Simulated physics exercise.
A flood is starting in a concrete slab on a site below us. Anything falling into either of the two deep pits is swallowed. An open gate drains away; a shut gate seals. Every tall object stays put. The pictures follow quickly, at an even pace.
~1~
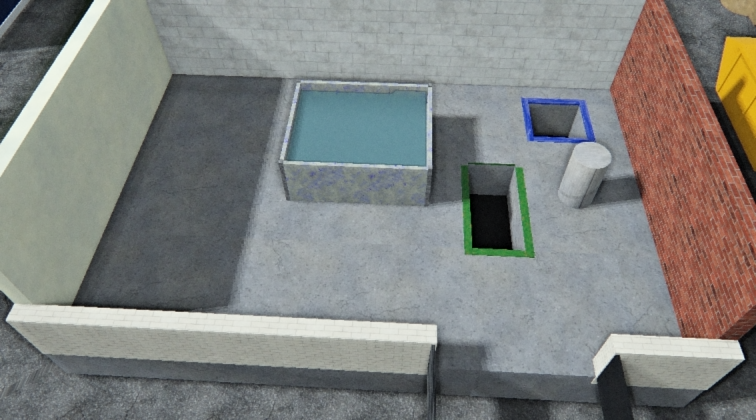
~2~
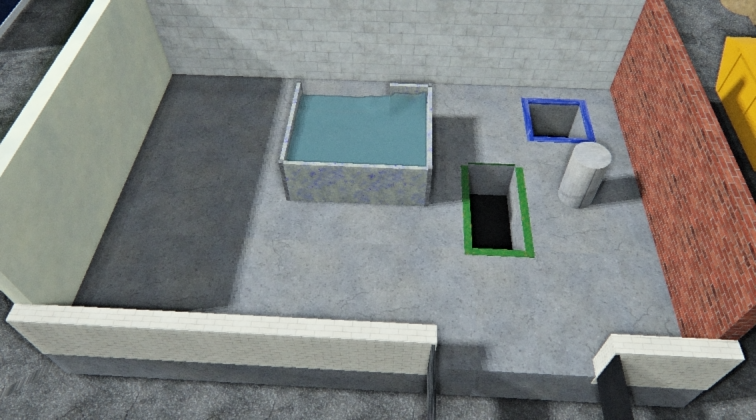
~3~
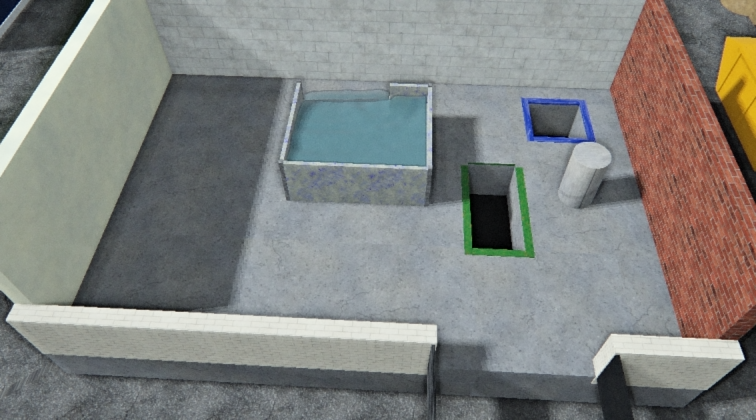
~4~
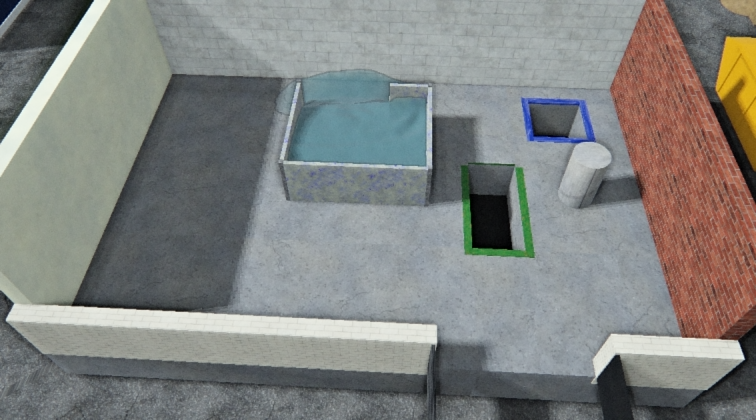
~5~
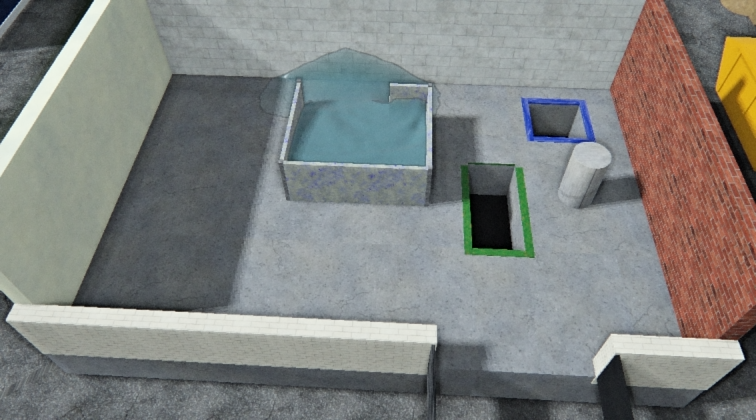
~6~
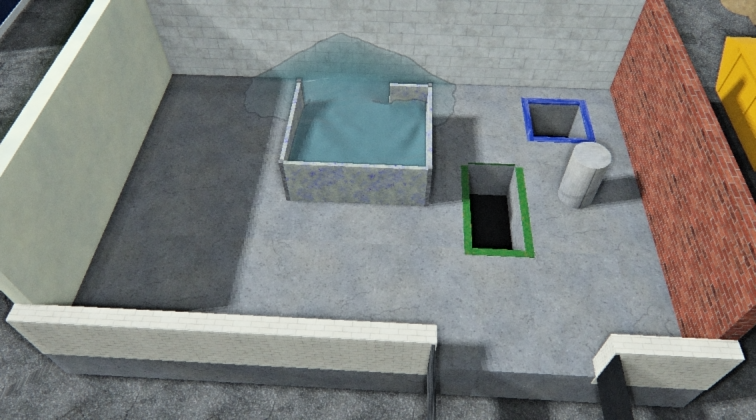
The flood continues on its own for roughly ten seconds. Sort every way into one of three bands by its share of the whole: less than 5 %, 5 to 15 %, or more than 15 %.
Bands: The gate - less than 5 %; the green pit - 5 to 15 %; the blue pit - more than 15 %.
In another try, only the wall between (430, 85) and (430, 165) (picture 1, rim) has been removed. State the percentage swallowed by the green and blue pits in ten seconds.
In percent: Green 55, blue 30.
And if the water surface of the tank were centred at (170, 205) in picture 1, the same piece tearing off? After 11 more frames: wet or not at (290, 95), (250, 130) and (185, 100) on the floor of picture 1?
So, first one got wet, second one got wet, third one got wet.
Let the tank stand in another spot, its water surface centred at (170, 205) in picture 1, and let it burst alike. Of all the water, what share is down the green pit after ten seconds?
Share in the green pit - 20 in a hundred.
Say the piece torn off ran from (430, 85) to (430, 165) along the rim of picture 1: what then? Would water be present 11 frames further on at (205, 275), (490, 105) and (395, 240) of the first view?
Going point by point: Left unwetted, waterlogged, left unwetted.
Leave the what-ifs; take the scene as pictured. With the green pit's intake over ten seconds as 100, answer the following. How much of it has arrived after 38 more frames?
Share by then: About 30 in a hundred.
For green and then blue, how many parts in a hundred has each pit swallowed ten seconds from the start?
8 and 22 per cent respectively.
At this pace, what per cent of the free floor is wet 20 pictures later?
That works out at 50 %.
A moment on, water covers 20 % of the floor; the gate 0 %, the green pit 0 %, the blue pit 0 %.
Next, water covers 35 % of the floor; the gate 0 %, the green pit 0 %, the blue pit 3 %.
Then, water covers 50 % of the floor; the gate 0 %, the green pit 1 %, the blue pit 9 %.
Later, water covers 80 % of the floor; the gate 0 %, the green pit 2 %, the blue pit 16 %.
In the end, water covers 95 % of the floor; the gate 3 %, the green pit 7 %, the blue pit 21 %.
